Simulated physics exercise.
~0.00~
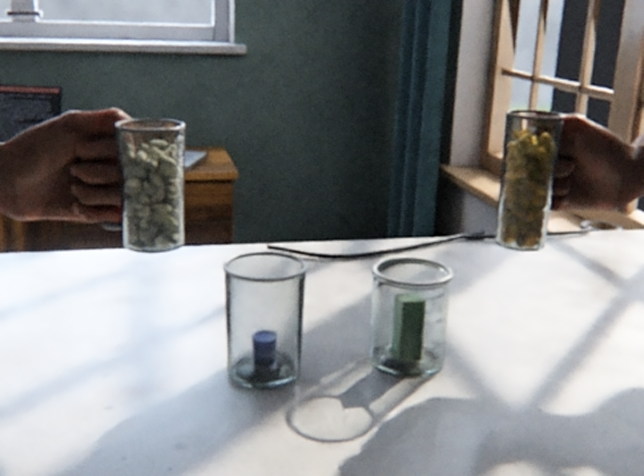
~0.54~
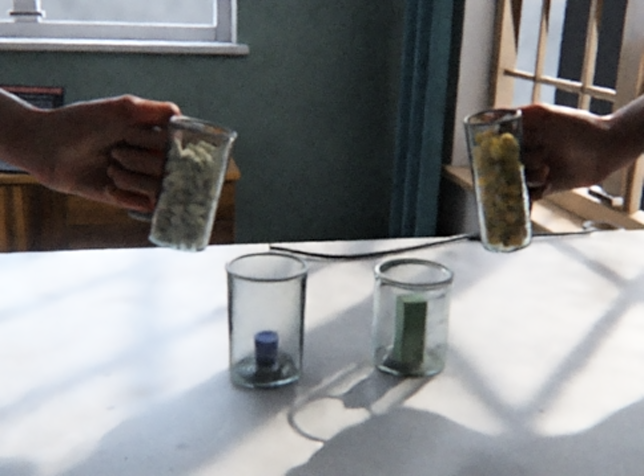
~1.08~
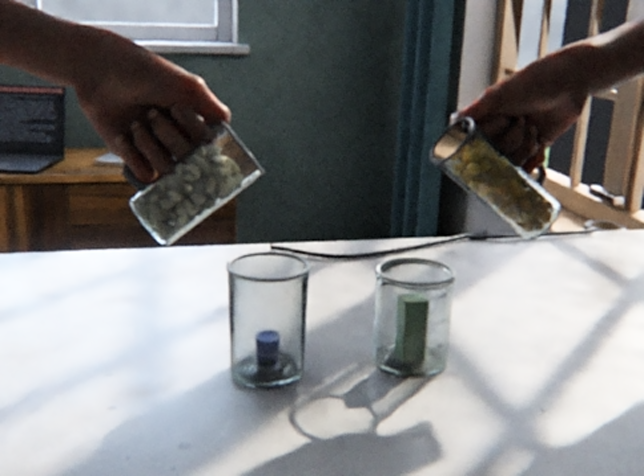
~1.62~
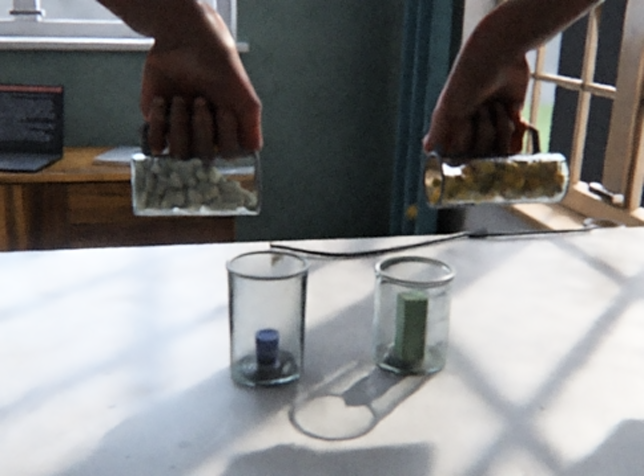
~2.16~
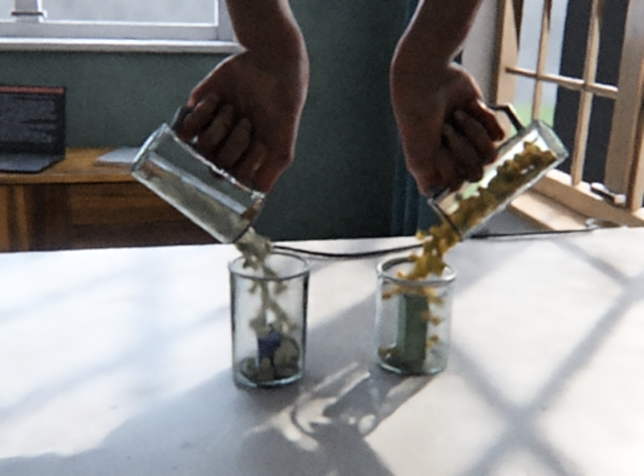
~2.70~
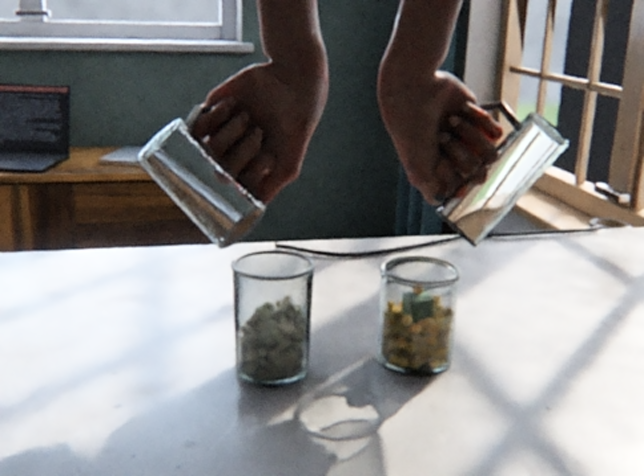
Two hands tip cups of loose pieces into glasses, burying only the left object.
